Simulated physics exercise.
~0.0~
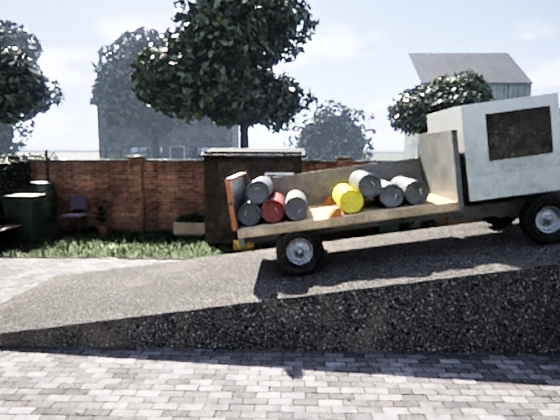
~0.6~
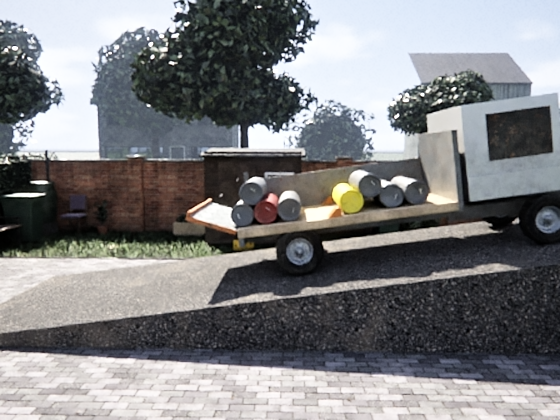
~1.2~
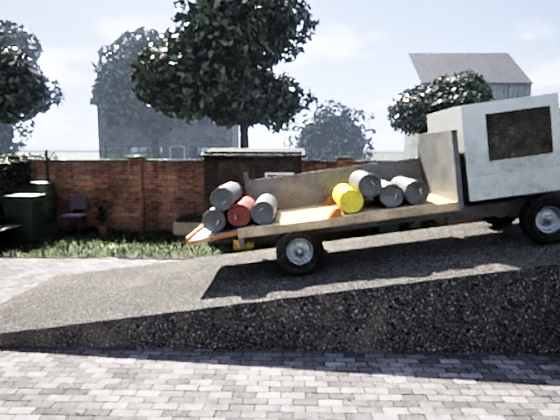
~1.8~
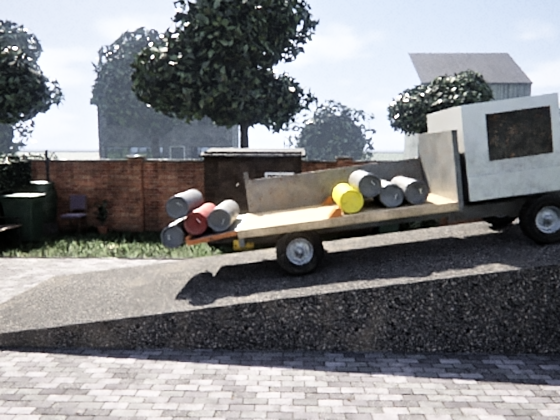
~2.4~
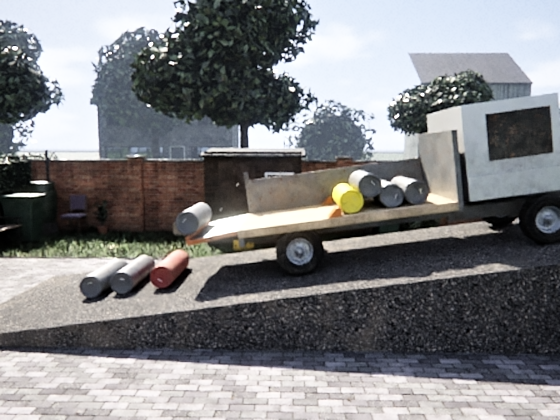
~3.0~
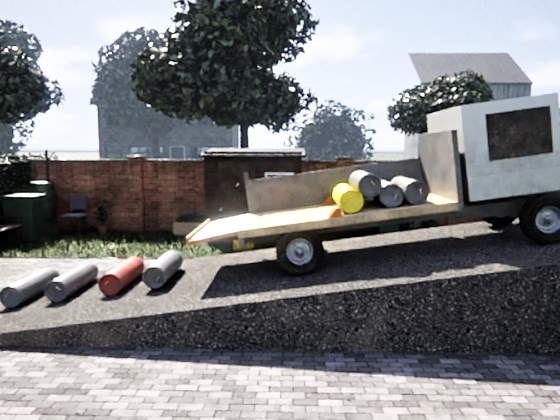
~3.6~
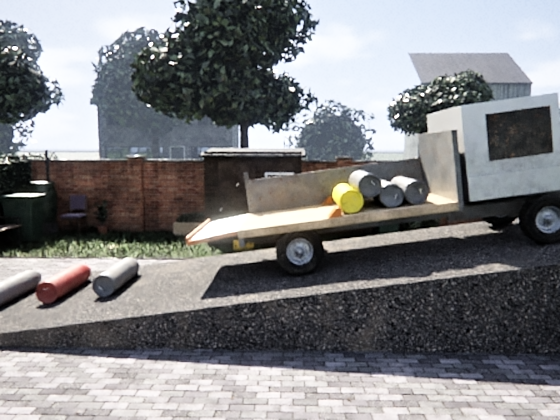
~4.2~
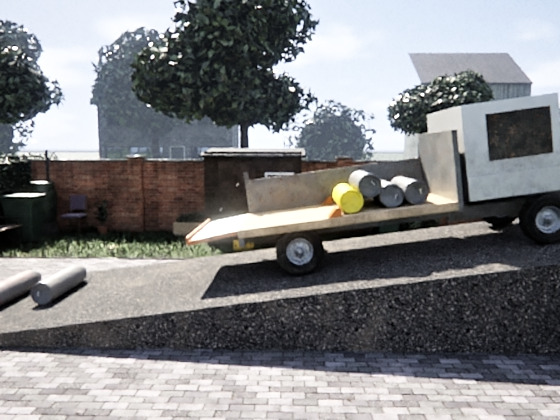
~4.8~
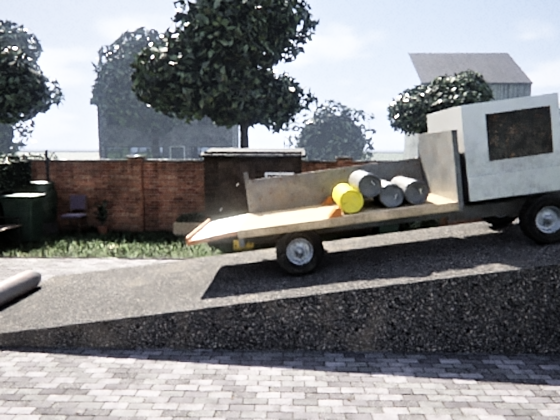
The clip shows a flatbed truck parked on a slope as its tailgate swings down and four cylinders, one red, roll left off the back and down the ramp out of view, while the yellow one and several grey ones stay on the bed.
